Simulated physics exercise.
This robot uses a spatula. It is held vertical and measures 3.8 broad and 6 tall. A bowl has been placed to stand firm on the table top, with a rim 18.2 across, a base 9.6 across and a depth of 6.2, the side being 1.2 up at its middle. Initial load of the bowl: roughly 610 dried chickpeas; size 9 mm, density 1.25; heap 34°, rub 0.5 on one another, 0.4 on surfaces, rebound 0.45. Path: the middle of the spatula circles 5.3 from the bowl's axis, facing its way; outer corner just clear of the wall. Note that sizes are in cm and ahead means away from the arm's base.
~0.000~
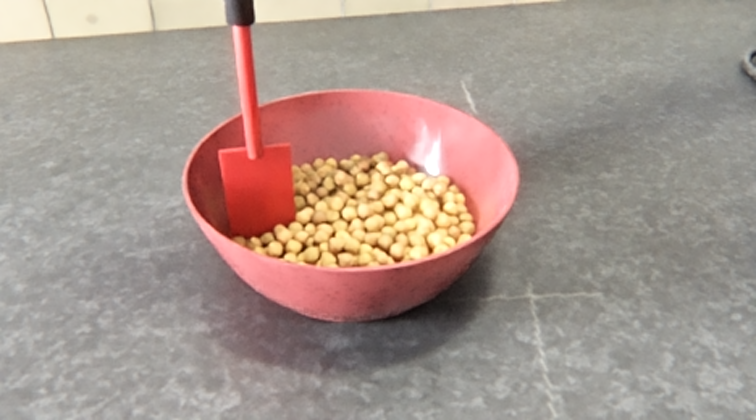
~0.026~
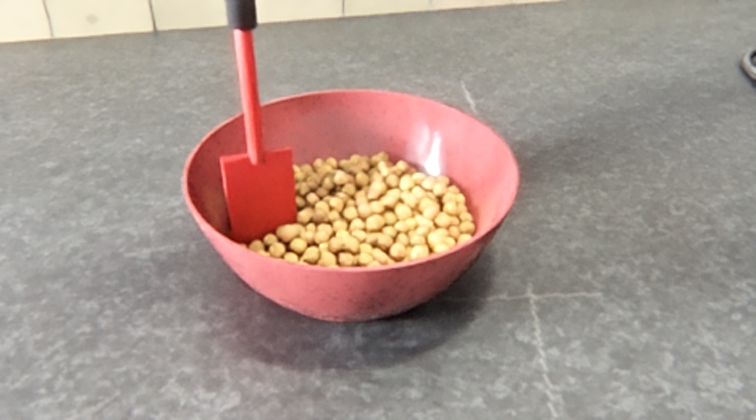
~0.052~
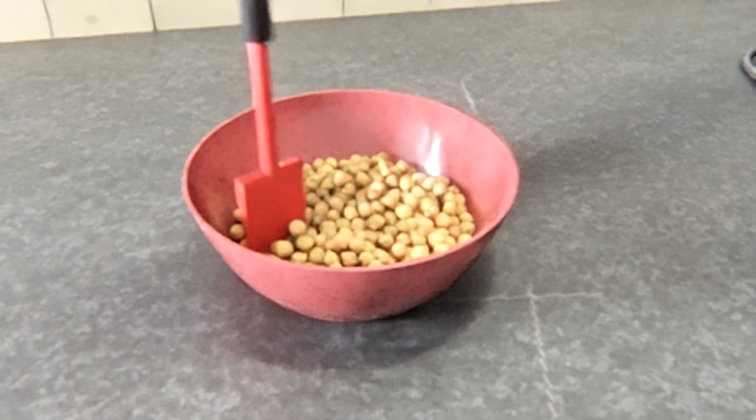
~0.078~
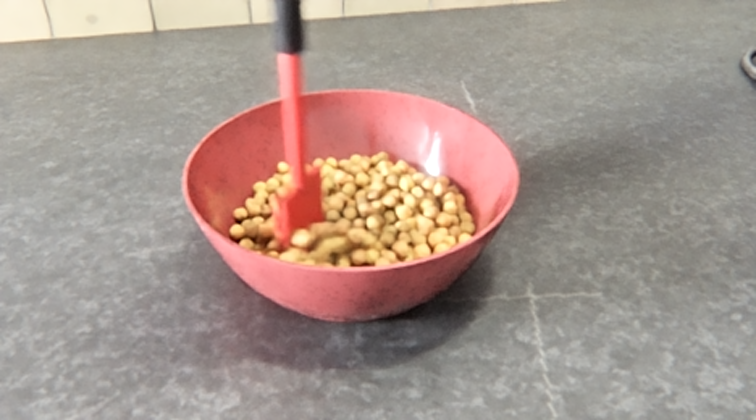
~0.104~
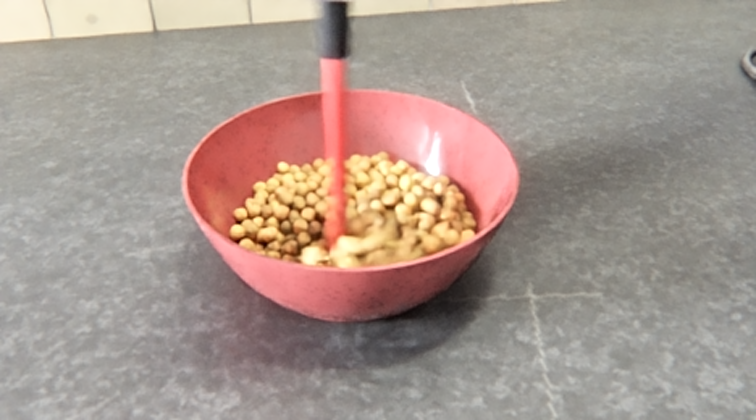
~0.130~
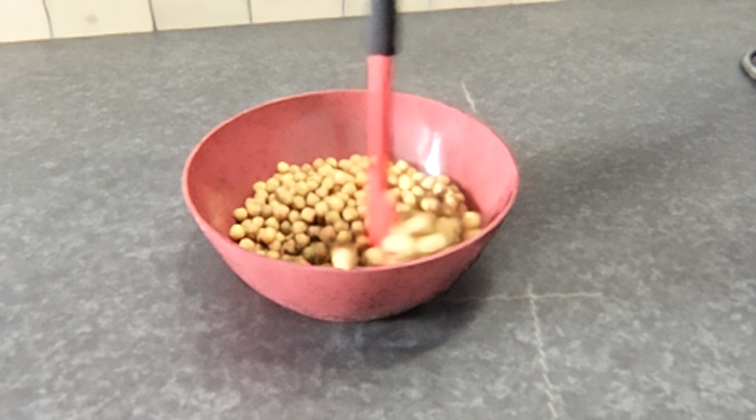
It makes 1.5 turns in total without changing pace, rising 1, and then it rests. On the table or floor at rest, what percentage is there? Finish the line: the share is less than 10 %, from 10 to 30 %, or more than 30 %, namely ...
The share is from 10 to 30 %.
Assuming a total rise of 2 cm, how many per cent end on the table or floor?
10 %.
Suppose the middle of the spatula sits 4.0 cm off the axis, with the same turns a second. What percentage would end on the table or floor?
In that case some 15 %.
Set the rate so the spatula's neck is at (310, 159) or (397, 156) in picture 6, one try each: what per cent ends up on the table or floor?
About 5 and 20 %.
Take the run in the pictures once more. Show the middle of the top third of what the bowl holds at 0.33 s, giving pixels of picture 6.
(323, 160), roughly.
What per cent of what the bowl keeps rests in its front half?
Roughly 50 percent of it.
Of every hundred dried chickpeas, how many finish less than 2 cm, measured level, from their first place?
Something close to 45 percent, I'd say.
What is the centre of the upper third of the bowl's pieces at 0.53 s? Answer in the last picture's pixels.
Estimated centre: (358, 255).
After 0.33 s, 266° round, highest piece 9 above the table; 559 in the bowl, 17 on the table or floor, 31 in flight or on the tool.
After 0.53 s, 77° round, highest piece 9 above the table; 519 in the bowl, 77 on the table or floor, 11 in flight or on the tool.
After 0.82 s, 180° round, highest piece 5 above the table; 510 in the bowl, 97 on the table or floor.
After 1.52 s, 180° round, highest piece 4 above the table; 510 in the bowl, 97 on the table or floor.
At rest, 510 in the bowl, 97 on the table or floor. That is 16 % on the table or floor.
